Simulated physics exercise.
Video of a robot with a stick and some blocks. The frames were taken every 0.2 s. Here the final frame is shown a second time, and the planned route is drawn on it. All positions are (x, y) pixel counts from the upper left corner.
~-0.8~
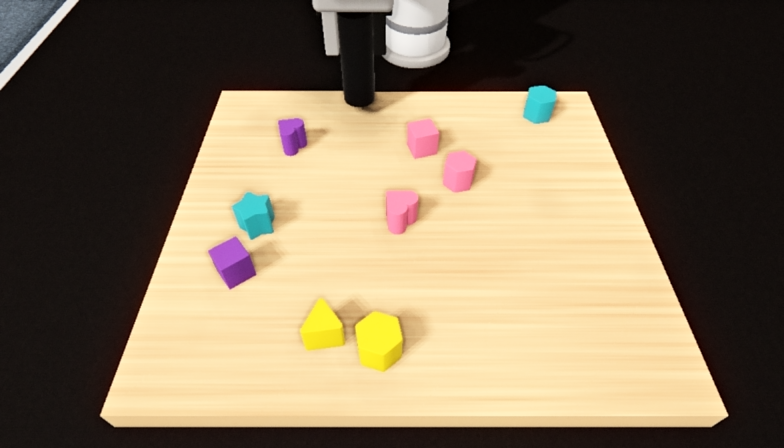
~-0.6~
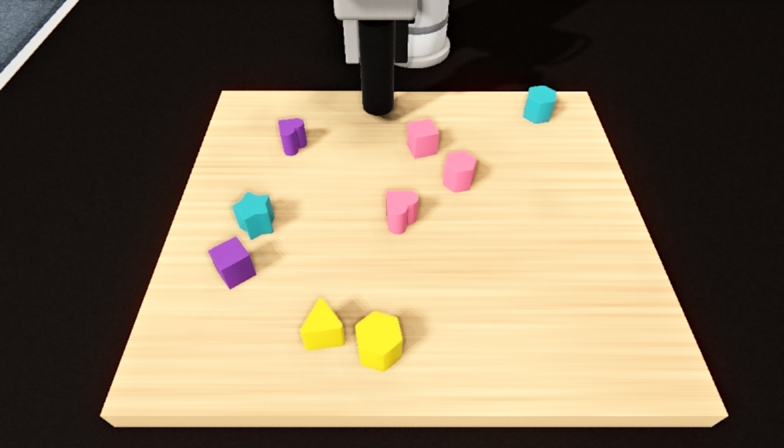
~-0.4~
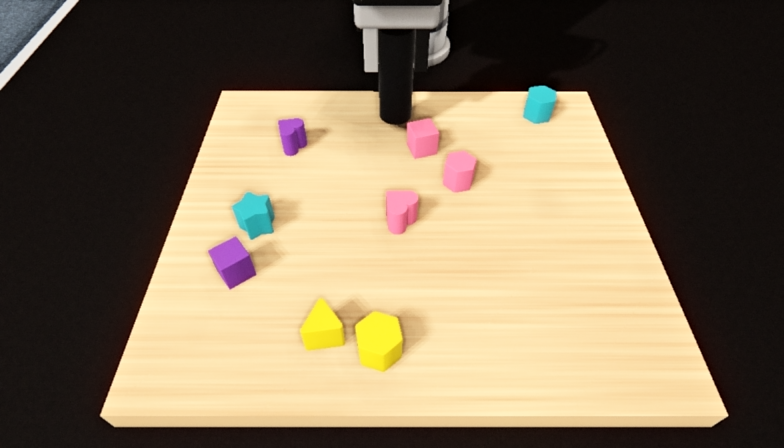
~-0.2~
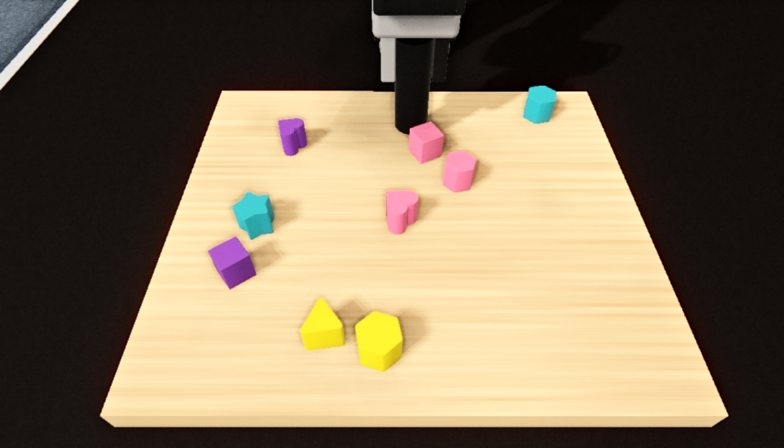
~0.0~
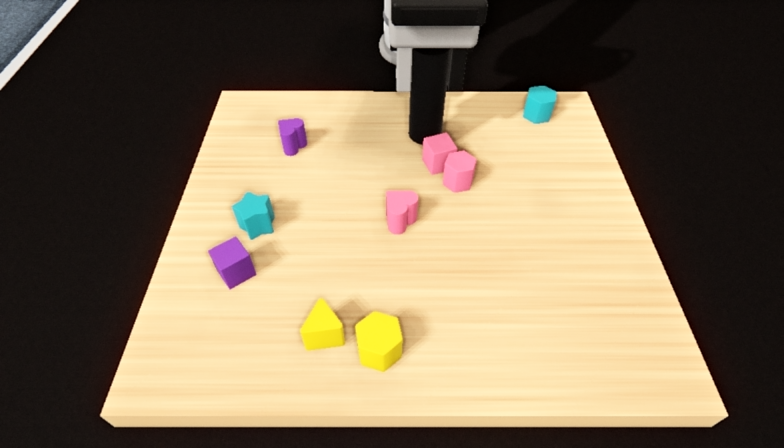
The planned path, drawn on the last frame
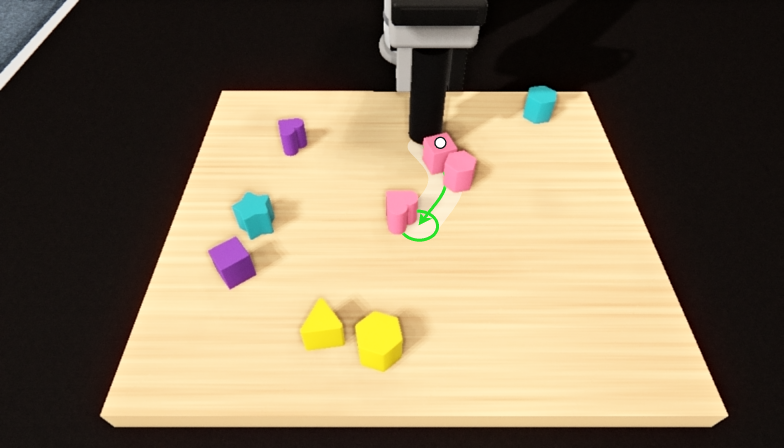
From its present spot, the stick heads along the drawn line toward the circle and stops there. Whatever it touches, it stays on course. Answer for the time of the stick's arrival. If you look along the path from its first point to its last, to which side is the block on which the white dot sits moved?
The answer is left.
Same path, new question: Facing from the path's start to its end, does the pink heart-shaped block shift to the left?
I'd say no.
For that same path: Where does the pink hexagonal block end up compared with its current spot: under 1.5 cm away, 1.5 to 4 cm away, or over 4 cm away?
That block covers upwards of 4 cm.
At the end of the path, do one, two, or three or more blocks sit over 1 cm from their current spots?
The number will come to 3 or more.
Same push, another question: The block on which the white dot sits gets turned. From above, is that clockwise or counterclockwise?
Rotation: Counter-clockwise.
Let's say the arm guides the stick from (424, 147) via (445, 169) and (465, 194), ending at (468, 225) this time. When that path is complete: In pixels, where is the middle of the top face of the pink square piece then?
I'd guess (503, 221).
Drawn move, from (424, 147) through (444, 170) and (440, 198) to (419, 225); the dot is on the pink square piece.
On the path given first. One third of the way, stick (445, 159); pink square piece (464, 169); pink hexagonal block (487, 184), turned 15° anticlockwise.
Two thirds of the way, stick (440, 188); pink square piece (470, 192), turned 40° anticlockwise; pink hexagonal block (501, 198), turned 45° anticlockwise.
At the end, stick (420, 214); pink heart-shaped block (383, 209), turned 35° clockwise; pink square piece (470, 192), turned 40° anticlockwise; pink hexagonal block (501, 198), turned 45° anticlockwise.
